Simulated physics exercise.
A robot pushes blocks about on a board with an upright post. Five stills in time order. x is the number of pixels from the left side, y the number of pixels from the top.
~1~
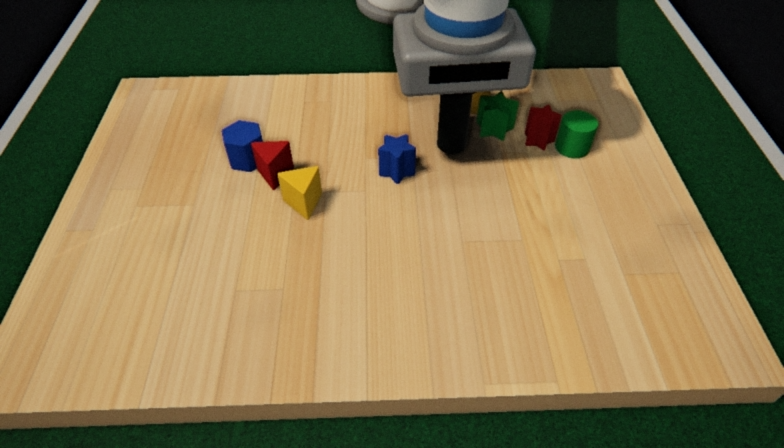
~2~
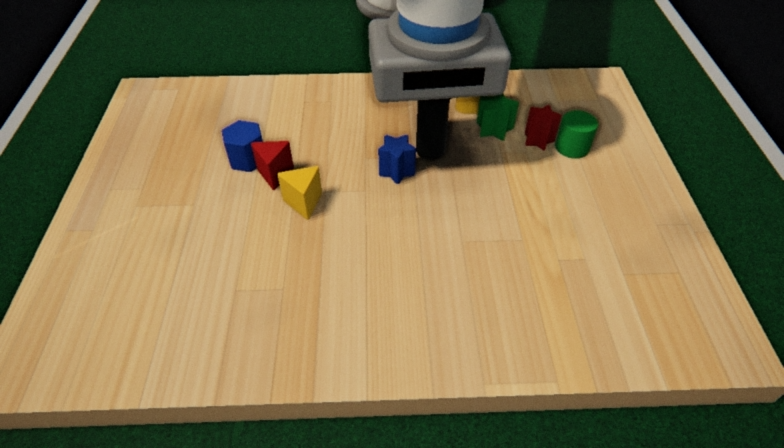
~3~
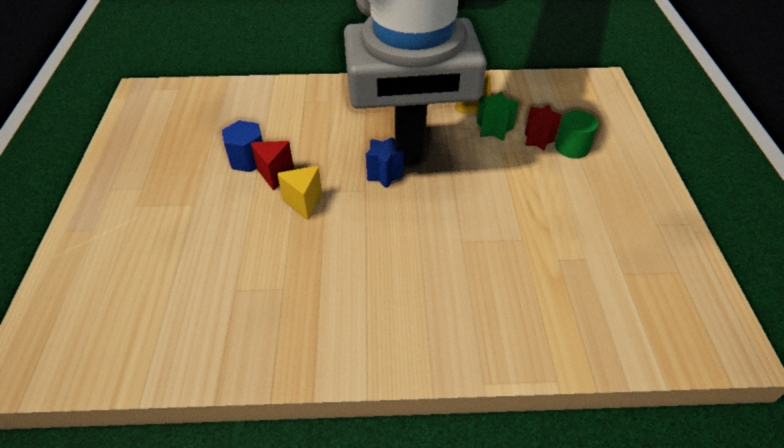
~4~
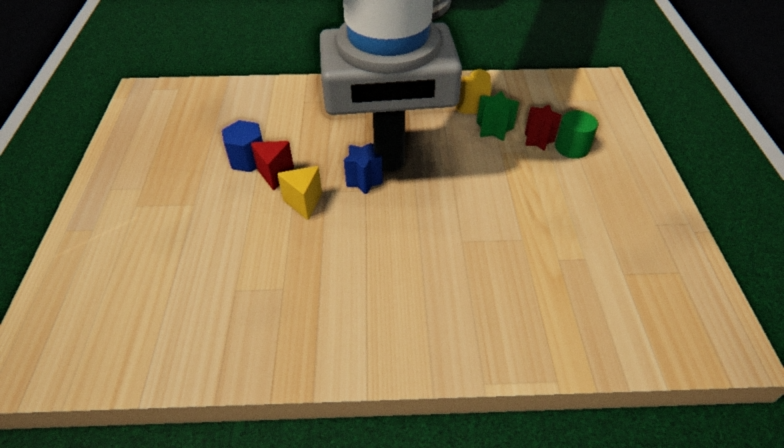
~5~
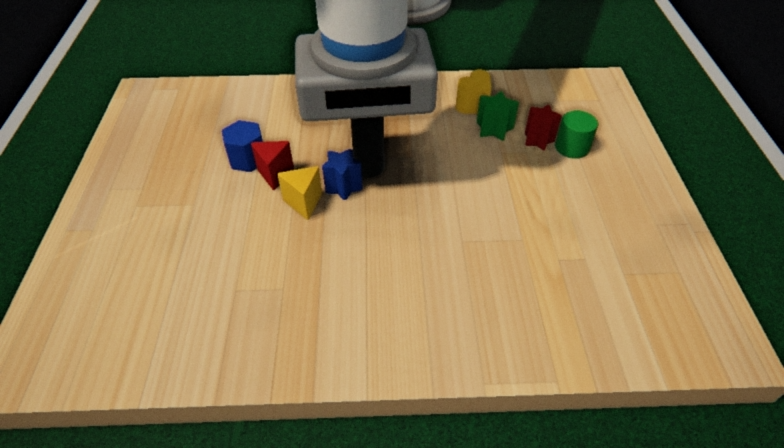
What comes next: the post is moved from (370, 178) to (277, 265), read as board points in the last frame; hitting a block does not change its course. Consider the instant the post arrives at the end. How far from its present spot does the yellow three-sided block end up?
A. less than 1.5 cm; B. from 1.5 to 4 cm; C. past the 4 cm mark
Correct choice: B.
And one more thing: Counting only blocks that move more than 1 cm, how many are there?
When the path ends, I think you'll find two blocks out of place by more than 1 cm.
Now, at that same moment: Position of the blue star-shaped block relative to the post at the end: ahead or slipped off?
In the end it is beside or behind the post.
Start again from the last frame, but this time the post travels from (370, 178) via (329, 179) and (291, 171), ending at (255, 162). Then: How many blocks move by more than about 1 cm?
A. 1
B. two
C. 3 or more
C.
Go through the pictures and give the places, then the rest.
Tip of the post at (451, 145), middles of tops, red three-sided block at (269, 149), yellow three-sided block at (300, 177), blue star-shaped block at (397, 144), in the first frame.
Post at (430, 151), nothing pushed, in the second frame.
Post at (410, 156), blue star-shaped block at (384, 148), in the third frame.
Post at (389, 162), blue star-shaped block at (362, 154), in the fourth frame.
Post at (369, 168), red three-sided block at (269, 149), yellow three-sided block at (300, 177), blue star-shaped block at (341, 160), in the fifth frame.
What follows on the original path. One third of the way, post at (340, 194); yellow three-sided block at (282, 180), turned 40° anticlockwise; blue star-shaped block at (311, 169), turned 50° clockwise.
Two thirds of the way, post at (309, 224); yellow three-sided block at (275, 179), turned 45° anticlockwise; blue star-shaped block at (308, 171), turned 75° clockwise.
At the end, post at (274, 256); red three-sided block unmoved; yellow three-sided block at (275, 179), turned 45° anticlockwise; blue star-shaped block at (308, 171), turned 75° clockwise.
